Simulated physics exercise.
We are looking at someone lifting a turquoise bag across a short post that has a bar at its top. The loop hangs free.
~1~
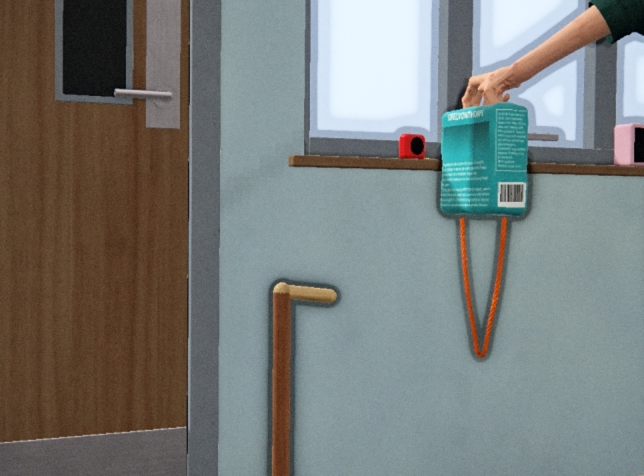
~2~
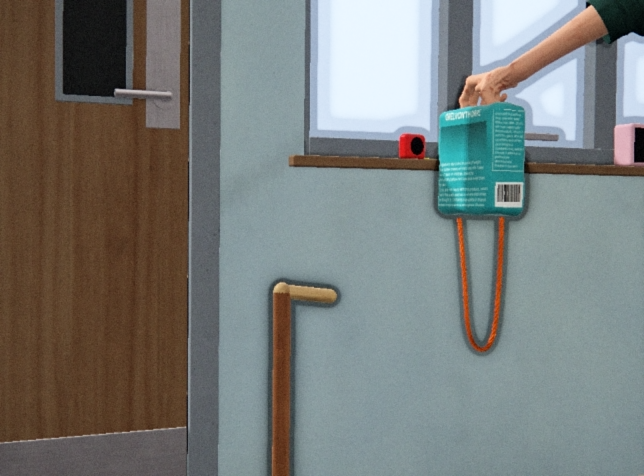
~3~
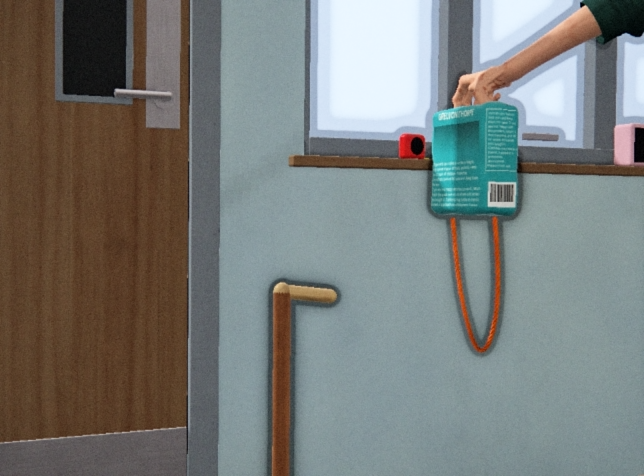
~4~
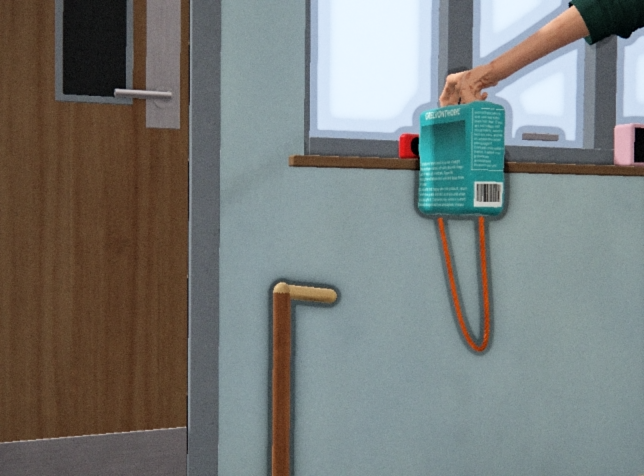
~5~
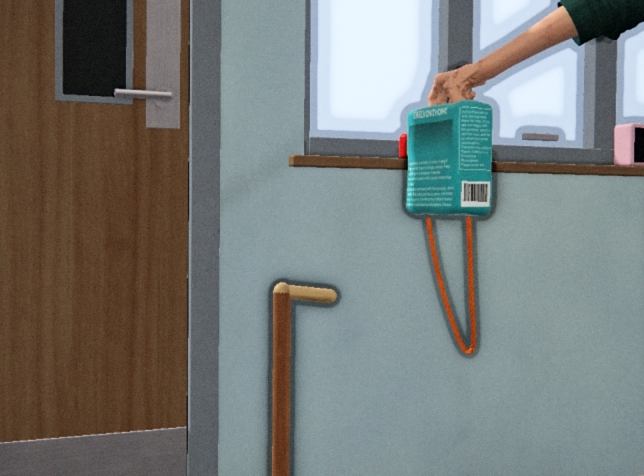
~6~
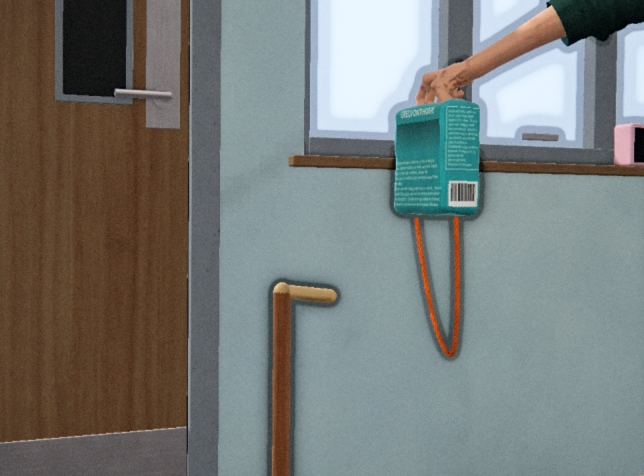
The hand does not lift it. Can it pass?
In the end the turquoise bag is jerked back by its loop.
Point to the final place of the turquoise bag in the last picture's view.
At about (168, 150).
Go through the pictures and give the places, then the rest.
The first picture shows turquoise bag (484, 161); hook tip (330, 296).
The second picture shows turquoise bag (481, 161); bottom of the loop (479, 349).
The third picture shows turquoise bag (474, 161).
The fourth picture shows turquoise bag (461, 160); bottom of the loop (477, 349).
The fifth picture shows turquoise bag (449, 160).
The sixth picture shows turquoise bag (436, 159); bottom of the loop (449, 354); hook tip (330, 296); hook points towards it, loop hangs below the hook.
Then, 0.54 s later than the last view, bag nearing the post near (367, 157).
Then, 1.30 s later than the last view, bag over the post near (261, 153).
Finally, bag past the post near (168, 150); loop tight round the post, hand stopped. The turquoise bag snags on the hook.
